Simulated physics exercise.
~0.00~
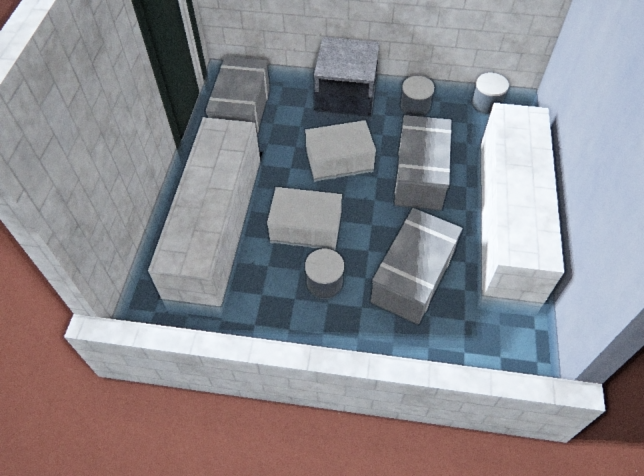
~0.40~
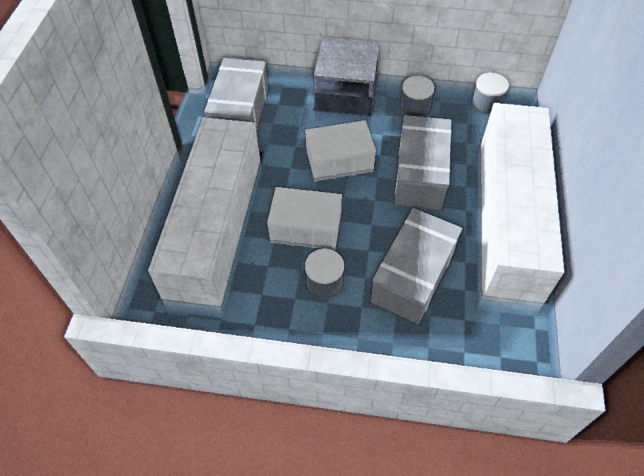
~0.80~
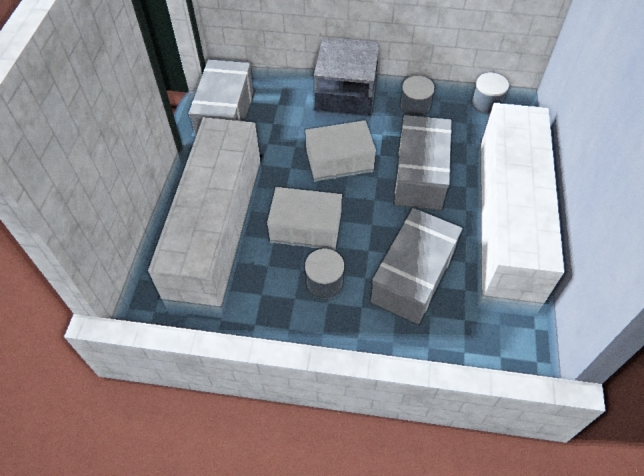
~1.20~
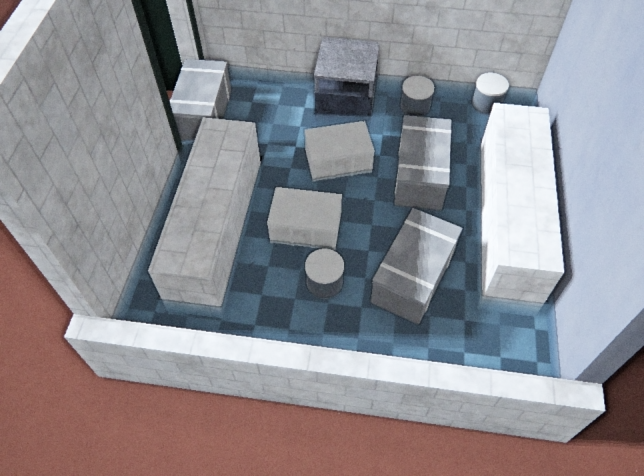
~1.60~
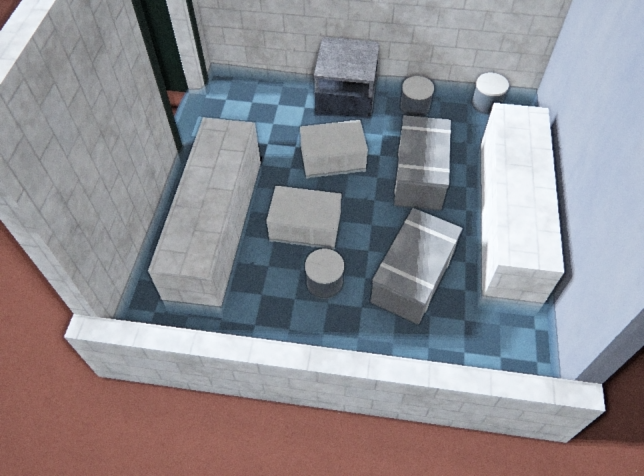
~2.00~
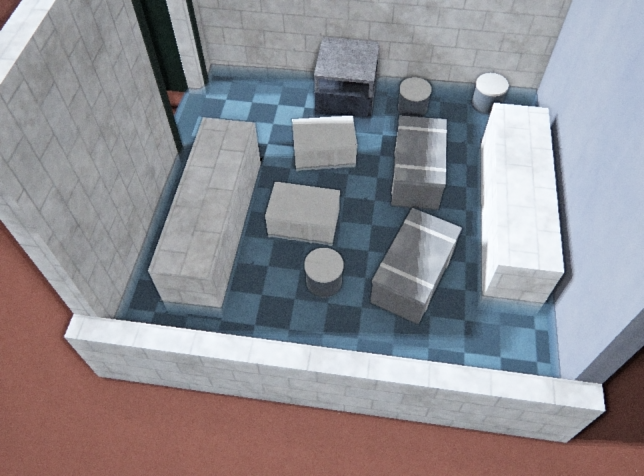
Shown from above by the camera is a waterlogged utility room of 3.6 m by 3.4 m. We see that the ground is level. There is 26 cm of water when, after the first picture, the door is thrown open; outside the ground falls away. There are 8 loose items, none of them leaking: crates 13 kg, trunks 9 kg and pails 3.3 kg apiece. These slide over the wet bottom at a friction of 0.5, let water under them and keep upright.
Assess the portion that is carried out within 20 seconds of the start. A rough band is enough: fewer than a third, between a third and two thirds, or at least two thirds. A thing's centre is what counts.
The amount gone falls in the middle third.
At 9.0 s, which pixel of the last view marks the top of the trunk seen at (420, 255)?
(367, 231), give or take.
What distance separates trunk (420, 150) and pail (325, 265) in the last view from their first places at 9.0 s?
That comes to 120 cm for the first and 50 cm for the second.
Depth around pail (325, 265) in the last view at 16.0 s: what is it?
Roughly 11 cm.
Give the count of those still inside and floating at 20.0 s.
At that time the total is 3.
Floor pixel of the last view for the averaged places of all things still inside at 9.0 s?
Centre of the remaining things: Roughly (324, 172).
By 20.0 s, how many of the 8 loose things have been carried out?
My count is 5.
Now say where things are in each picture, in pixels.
The first frame shows a crate at (340, 140), afloat; a crate at (305, 208), afloat; 26 cm deep round most things; 0 of 8 have shifted.
The second frame shows a crate at (340, 140), afloat; a crate at (305, 208), afloat; about 2570 L in view; 0 of 8 have shifted.
The third frame shows a crate at (340, 140), afloat; a crate at (305, 208) floats; 26 cm deep round most things; 1 of 8 have shifted.
The fourth frame shows a crate at (339, 140), afloat; a crate at (305, 208) floats; 26 cm deep round most things; 1 of 8 have shifted.
The fifth frame shows a crate at (333, 138), afloat, 8 cm from its start; a crate at (305, 207), afloat; about 2420 L in view; 2 of 8 have shifted.
The sixth frame shows a crate at (324, 132) floats, 20 cm from its start; a crate at (303, 203), afloat, 7 cm from its start; 25 cm deep round most things; 3 of 8 have shifted.
After 4.0 s 1 of 8 are out; 7 afloat.
After 9.0 s 2 of 8 are out; 6 afloat.
After 16.0 s 5 of 8 are out; 3 afloat.
After 20.0 s 5 of 8 are out; 3 afloat.
